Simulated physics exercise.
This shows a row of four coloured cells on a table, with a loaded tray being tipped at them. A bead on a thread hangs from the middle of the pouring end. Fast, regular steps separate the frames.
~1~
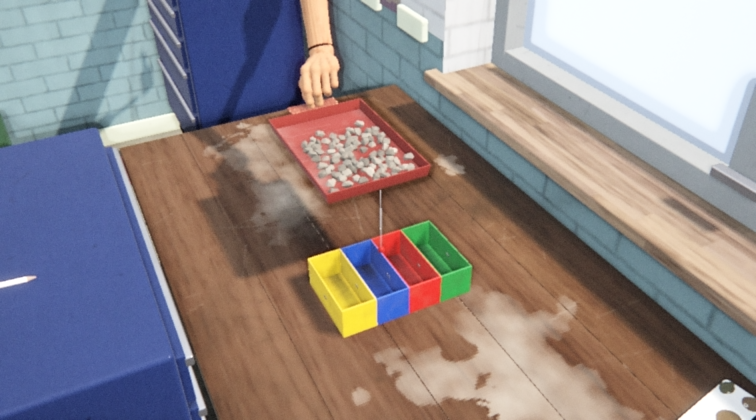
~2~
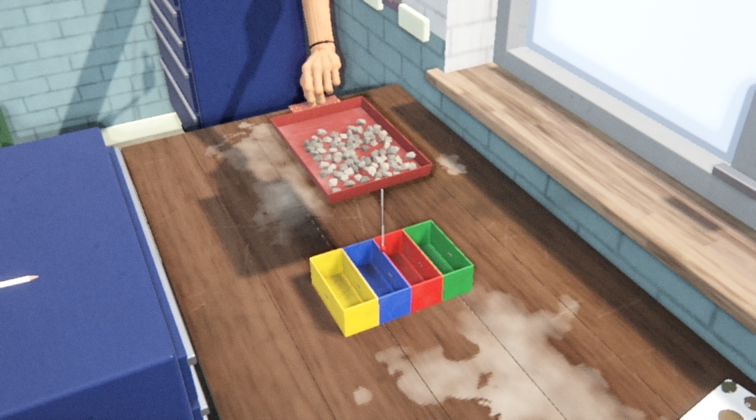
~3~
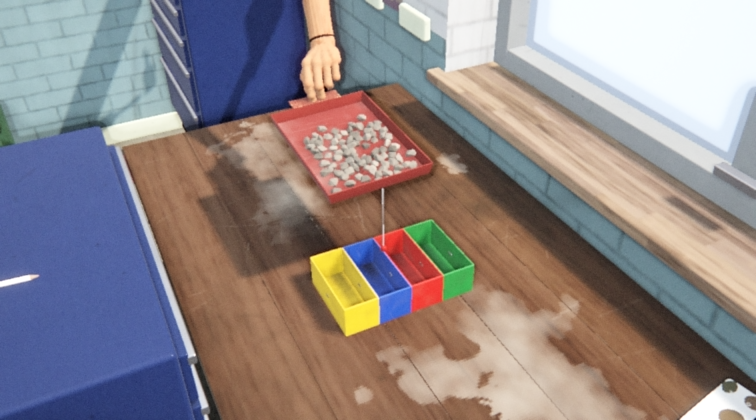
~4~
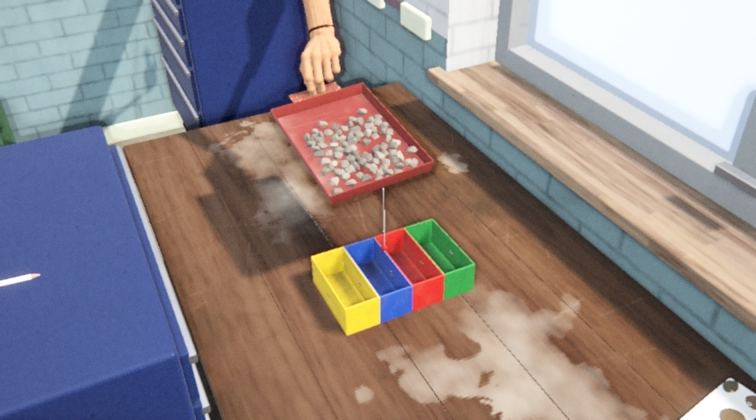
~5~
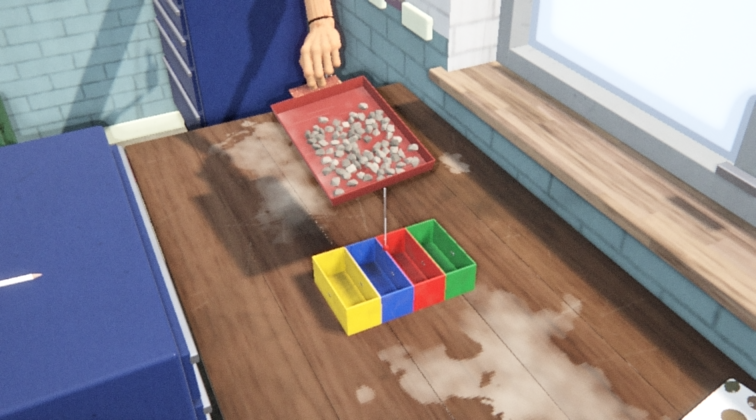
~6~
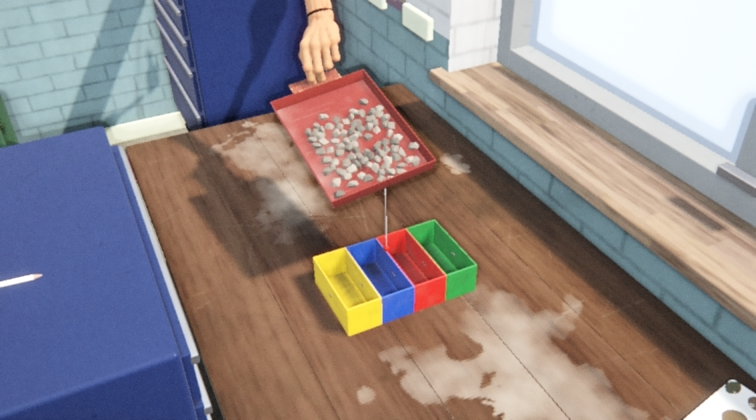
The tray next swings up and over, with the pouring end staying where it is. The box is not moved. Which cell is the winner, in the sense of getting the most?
Winner: Yellow.
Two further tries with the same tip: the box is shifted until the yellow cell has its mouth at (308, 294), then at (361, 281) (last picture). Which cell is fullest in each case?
In the first case it's the blue one, in the second it's the yellow one.
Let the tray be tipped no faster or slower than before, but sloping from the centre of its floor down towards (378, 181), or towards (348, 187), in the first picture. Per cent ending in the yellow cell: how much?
I'd say roughly 10 percent with the first slope, 60 percent with the other.
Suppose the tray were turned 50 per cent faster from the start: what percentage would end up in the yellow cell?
Near 80 in a hundred.
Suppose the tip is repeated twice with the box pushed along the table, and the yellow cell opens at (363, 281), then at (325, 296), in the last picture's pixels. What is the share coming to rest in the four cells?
About 60 in a hundred, then about 100 in a hundred.
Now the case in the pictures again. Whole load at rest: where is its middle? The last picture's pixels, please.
Last view, resting centre - approx. (346, 297).
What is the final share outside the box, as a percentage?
Roughly 10 percent of the load.
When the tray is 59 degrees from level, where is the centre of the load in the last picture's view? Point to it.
The load is centred near (349, 169).
Soon, tray tipped steeply; all on the tray.
A while on, tray tipped right over; about a third on the tray; about a quarter in the yellow cell; a small part in the blue cell; about a third falling or outside the box.
Towards the end, tray tipped past a quarter turn; most in the yellow cell; a small part in the blue cell; a small part falling or outside the box.
Finally, tray tipped past a quarter turn; most in the yellow cell; a small part in the blue cell; none in the red cell; none in the green cell; a small part outside the box.
